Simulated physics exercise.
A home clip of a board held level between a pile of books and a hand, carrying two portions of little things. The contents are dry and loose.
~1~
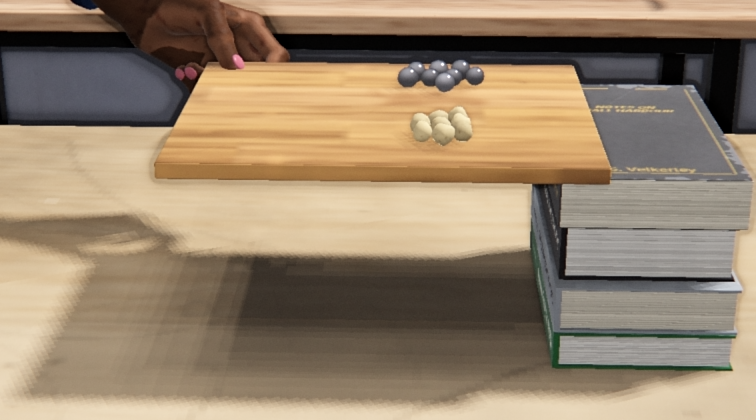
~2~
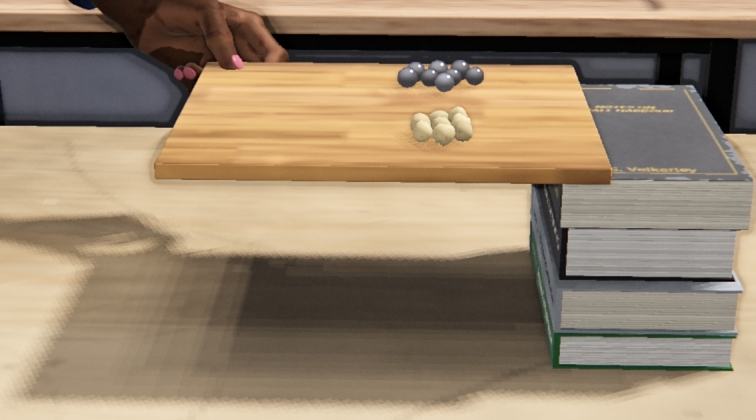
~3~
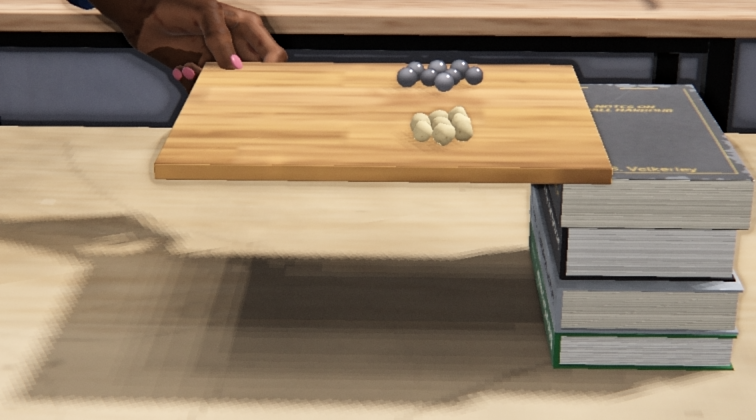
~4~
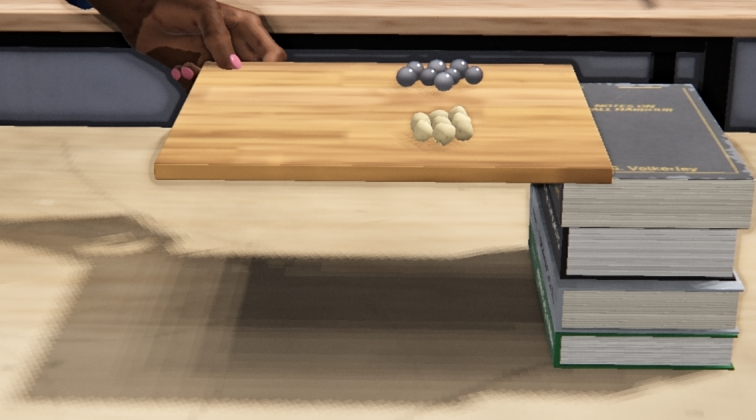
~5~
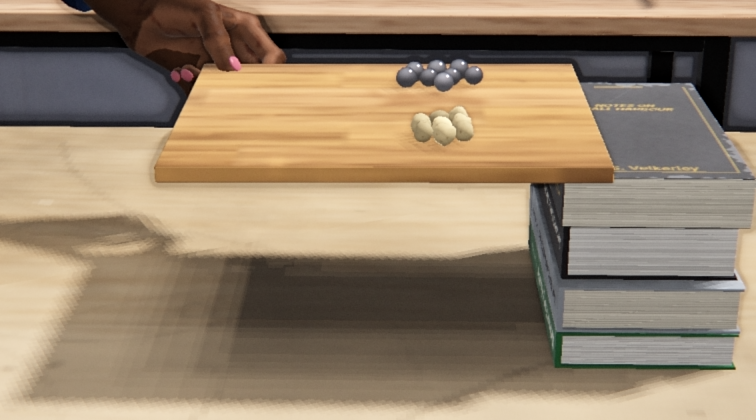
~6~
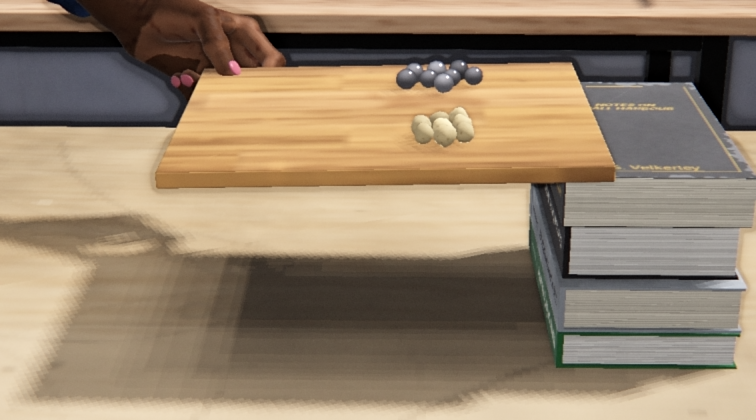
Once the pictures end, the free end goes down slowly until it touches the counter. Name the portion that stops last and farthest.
The longer run belongs to the far portion.
Then, 0.59 s past the last view, board sloping at 19°; near portion all still on the board; far portion all still on the board.
Then, 1.10 s past the last view, board sloping at 31°; near portion mostly less than half a board's length out; far portion mostly up to a board's length out.
Then, 1.54 s past the last view, board resting at 32°; near portion mostly less than half a board's length out; far portion mostly one to two board lengths out.
Finally, board resting at 32°; near portion mostly less than half a board's length out; far portion mostly more than two board lengths out, about half gone off the counter; the far portion has gone farther.
